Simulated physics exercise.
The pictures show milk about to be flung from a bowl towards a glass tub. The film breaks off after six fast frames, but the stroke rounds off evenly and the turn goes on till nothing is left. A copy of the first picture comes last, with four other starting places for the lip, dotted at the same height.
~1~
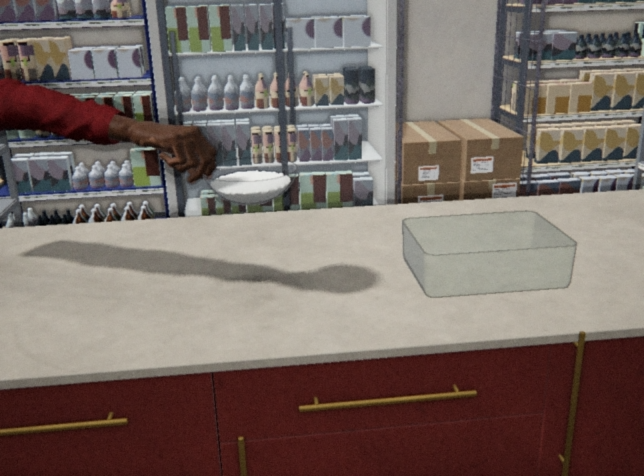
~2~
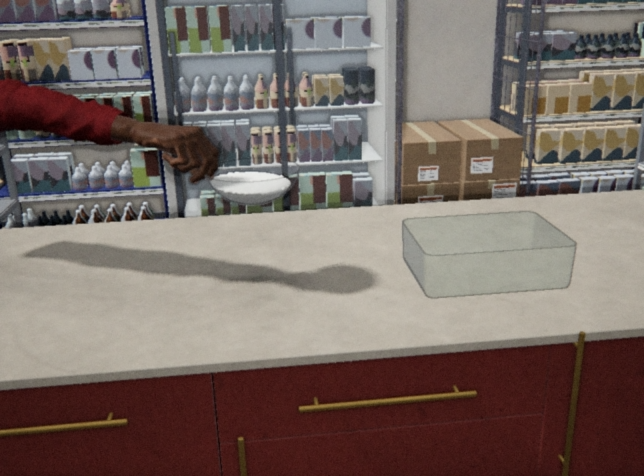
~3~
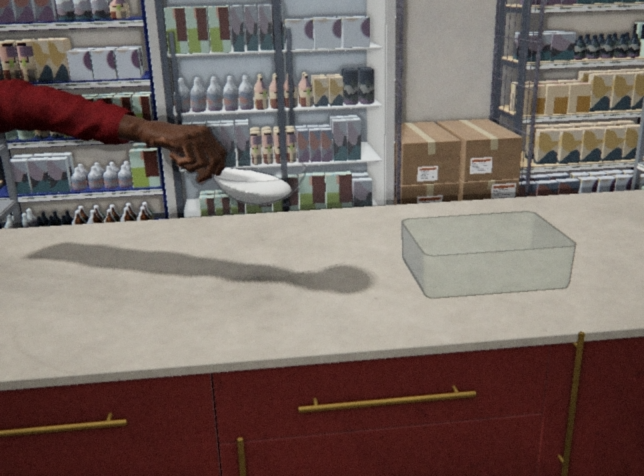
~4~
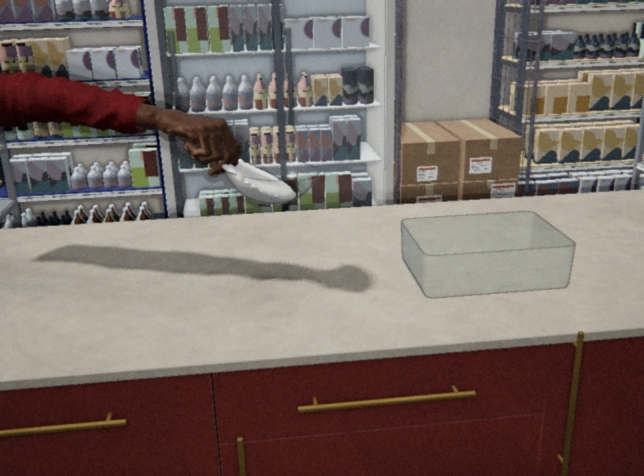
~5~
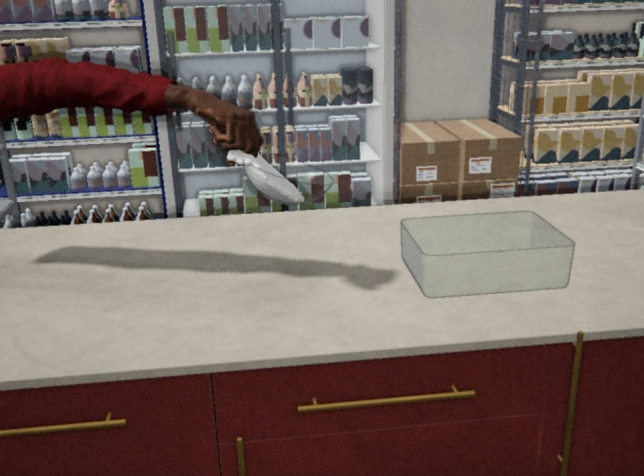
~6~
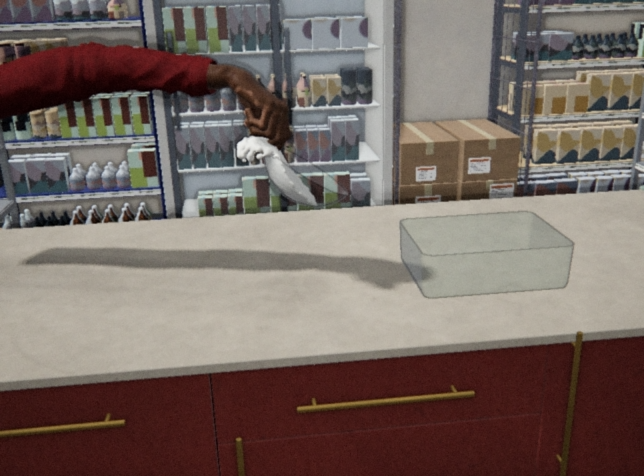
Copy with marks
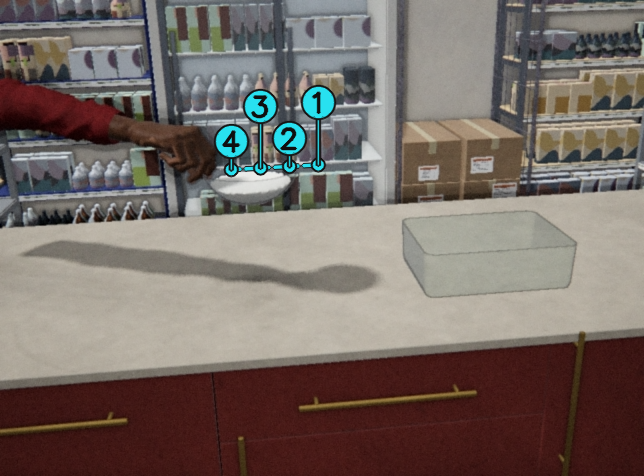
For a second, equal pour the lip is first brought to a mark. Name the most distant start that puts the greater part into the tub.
The limit is 1.
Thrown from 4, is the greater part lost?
Yes, it does.
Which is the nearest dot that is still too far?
That would be 2.
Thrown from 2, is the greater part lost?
Yes, that goes wrong.
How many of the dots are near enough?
One.
In cyan, 1 at (318, 164); 2 at (289, 166); 3 at (260, 168); 4 at (231, 169).
With 1, about 69 % lands in the tub, 21 % falls short and 10 % goes beside or beyond.
With 2, about 21 % lands in the tub, 75 % falls short and 4 % goes beside or beyond.
With 3, about 2 % lands in the tub, 94 % falls short and 4 % goes beside or beyond.
With 4, about 0 % lands in the tub, 99 % falls short.
